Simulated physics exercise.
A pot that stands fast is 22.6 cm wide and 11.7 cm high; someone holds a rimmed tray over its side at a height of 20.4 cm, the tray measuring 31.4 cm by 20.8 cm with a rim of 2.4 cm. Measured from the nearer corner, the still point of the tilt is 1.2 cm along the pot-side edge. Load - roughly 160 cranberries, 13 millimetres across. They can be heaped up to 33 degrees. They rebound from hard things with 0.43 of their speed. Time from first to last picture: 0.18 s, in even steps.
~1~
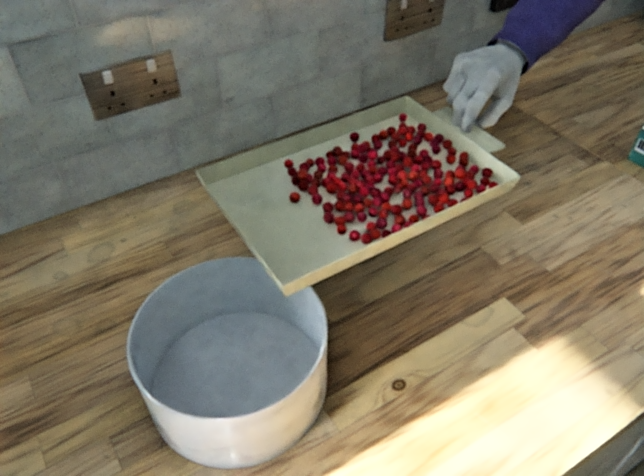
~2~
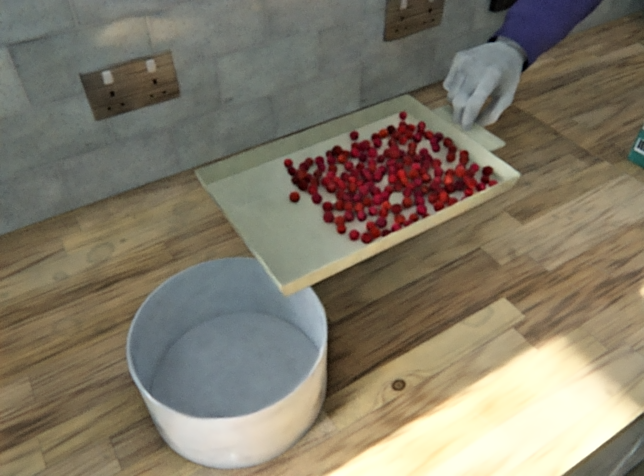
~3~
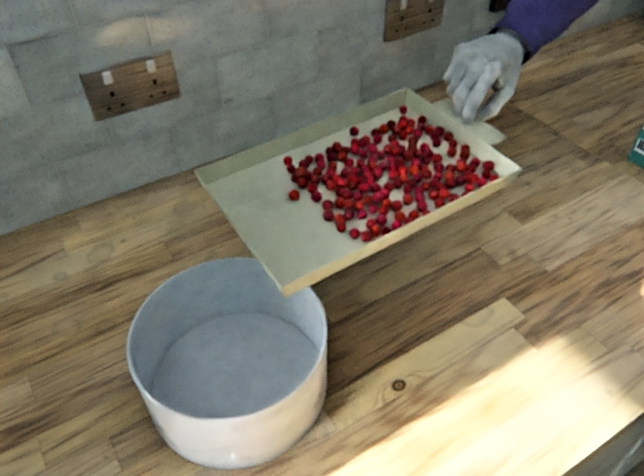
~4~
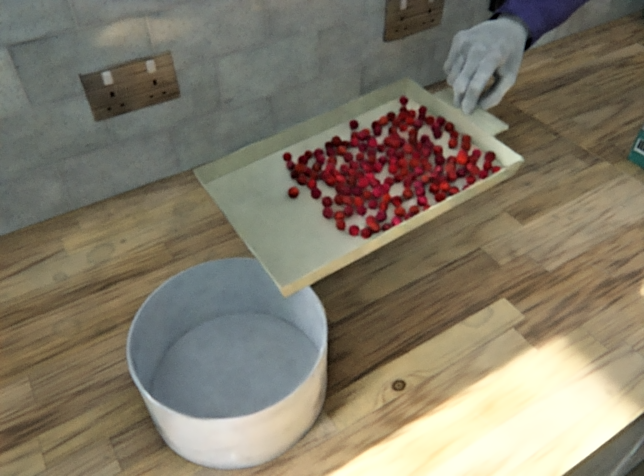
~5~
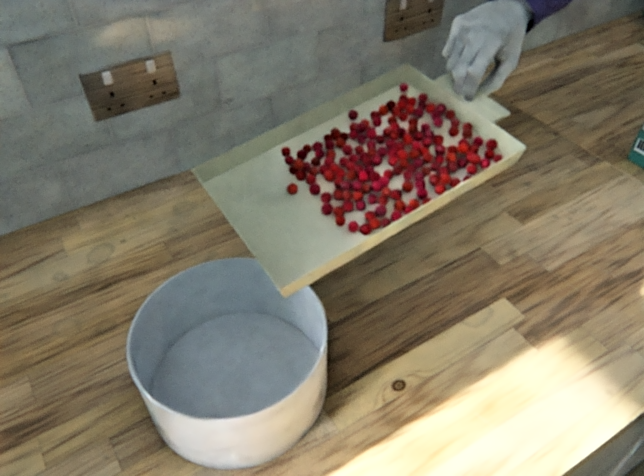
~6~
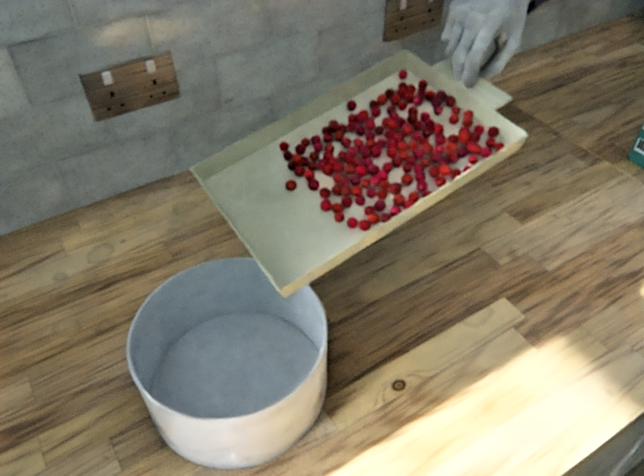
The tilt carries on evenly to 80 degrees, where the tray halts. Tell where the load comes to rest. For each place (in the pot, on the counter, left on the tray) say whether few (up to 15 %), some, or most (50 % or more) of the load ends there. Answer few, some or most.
Pot: Most; counter: Few; tray: Some.
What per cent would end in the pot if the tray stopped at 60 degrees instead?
I'd say close to 40 percent.
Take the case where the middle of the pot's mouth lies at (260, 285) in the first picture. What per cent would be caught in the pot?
I'd put it at around 25 per cent.
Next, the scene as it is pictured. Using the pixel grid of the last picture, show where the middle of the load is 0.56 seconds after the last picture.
Load centre est.: (248, 237) px.
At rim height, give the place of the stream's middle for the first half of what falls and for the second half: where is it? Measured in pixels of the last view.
(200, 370) or so first, later (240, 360).
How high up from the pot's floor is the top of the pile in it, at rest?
Roughly 2.5 centimetres.
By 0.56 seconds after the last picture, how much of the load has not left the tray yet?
Around 95 percent.
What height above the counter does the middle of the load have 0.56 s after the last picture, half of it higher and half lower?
The halfway line is at about 24 cm.
Then, 0.34 s after the last picture, tilt 46 degrees; the tray holds 100 %, the pot 0 %.
Then, 0.56 s after the last picture, tilt 67 degrees; the tray holds 95 %, the pot 0 %.
Then, 0.90 s after the last picture, tilt 80 degrees; the tray holds 45 %, the pot 50 %.
In the end, pot 70 %, counter 5 %, tray 30 %.
